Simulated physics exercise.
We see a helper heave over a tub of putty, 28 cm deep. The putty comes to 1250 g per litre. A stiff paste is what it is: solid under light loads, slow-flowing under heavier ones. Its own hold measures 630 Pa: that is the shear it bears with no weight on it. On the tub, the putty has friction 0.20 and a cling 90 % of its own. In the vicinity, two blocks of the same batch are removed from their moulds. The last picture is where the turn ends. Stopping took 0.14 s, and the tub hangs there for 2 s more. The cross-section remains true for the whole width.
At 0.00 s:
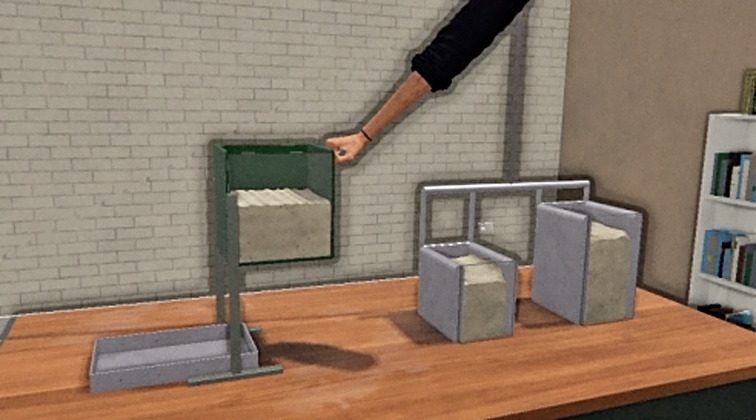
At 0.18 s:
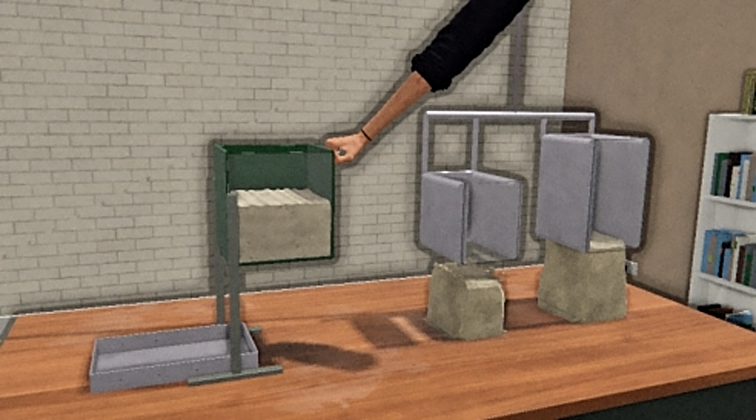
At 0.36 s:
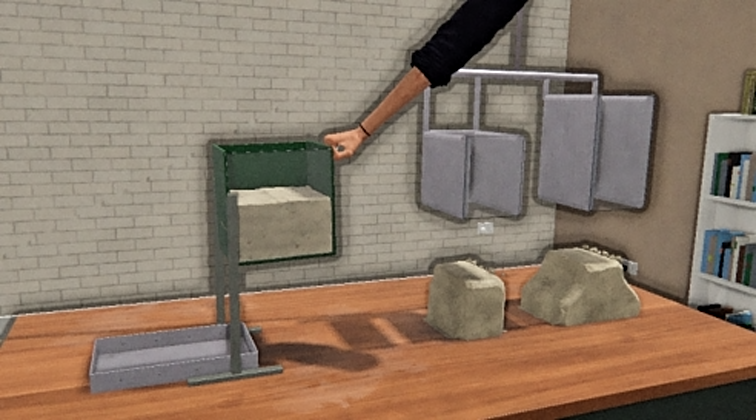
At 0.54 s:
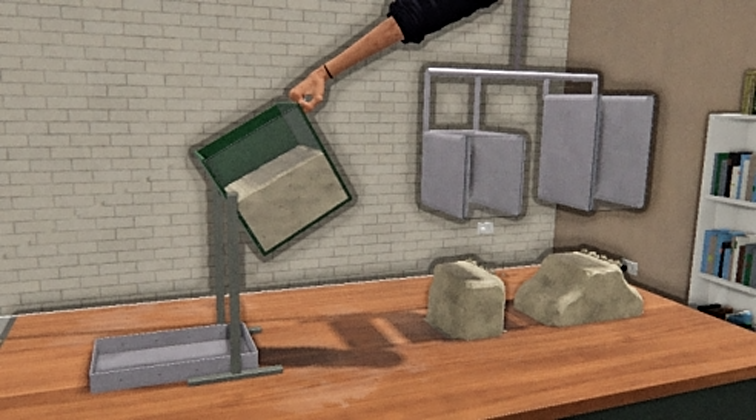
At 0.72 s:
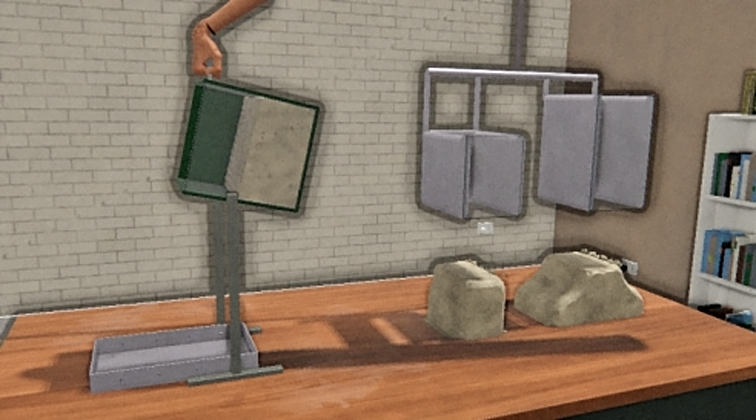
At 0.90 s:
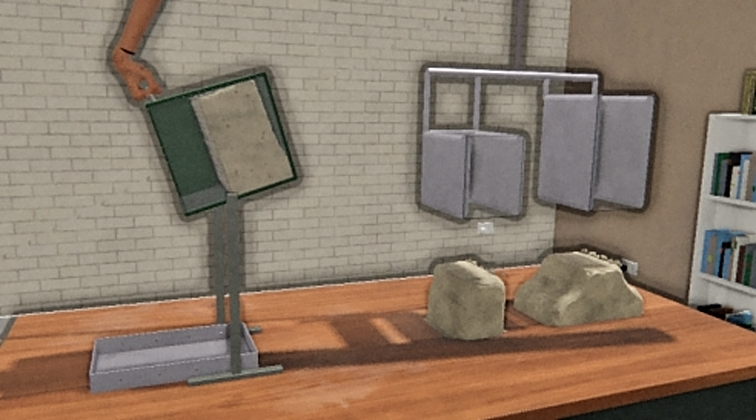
Grey moulds lifting off two putty blocks, the right one slumping, then a hand turning a green tub of putty leftward above a tray.
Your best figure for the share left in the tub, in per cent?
I would say about 50 %.
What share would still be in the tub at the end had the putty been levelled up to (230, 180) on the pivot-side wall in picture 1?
40 %.
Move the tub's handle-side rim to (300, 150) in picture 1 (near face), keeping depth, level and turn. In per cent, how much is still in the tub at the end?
Then near 100 % stays in the tub.
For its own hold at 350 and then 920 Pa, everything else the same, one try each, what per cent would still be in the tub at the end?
The two runs give near 35 % and near 65 % respectively.
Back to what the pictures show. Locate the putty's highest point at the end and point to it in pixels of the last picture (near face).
About (253, 158).
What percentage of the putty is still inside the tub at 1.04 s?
Close to 100 in a hundred.
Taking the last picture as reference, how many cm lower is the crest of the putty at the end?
About 18 cm.
After 1.04 s, the tub is at 107 degrees and holds 100 %.
After 1.21 s, the tub is at 107 degrees and holds 60 %.
After 1.38 s, the tub is at 107 degrees and holds 50 %.
After 1.55 s, the tub is at 107 degrees and holds 50 %.
After 2.90 s, at the end, the tub is at 107 degrees and holds 50 %.
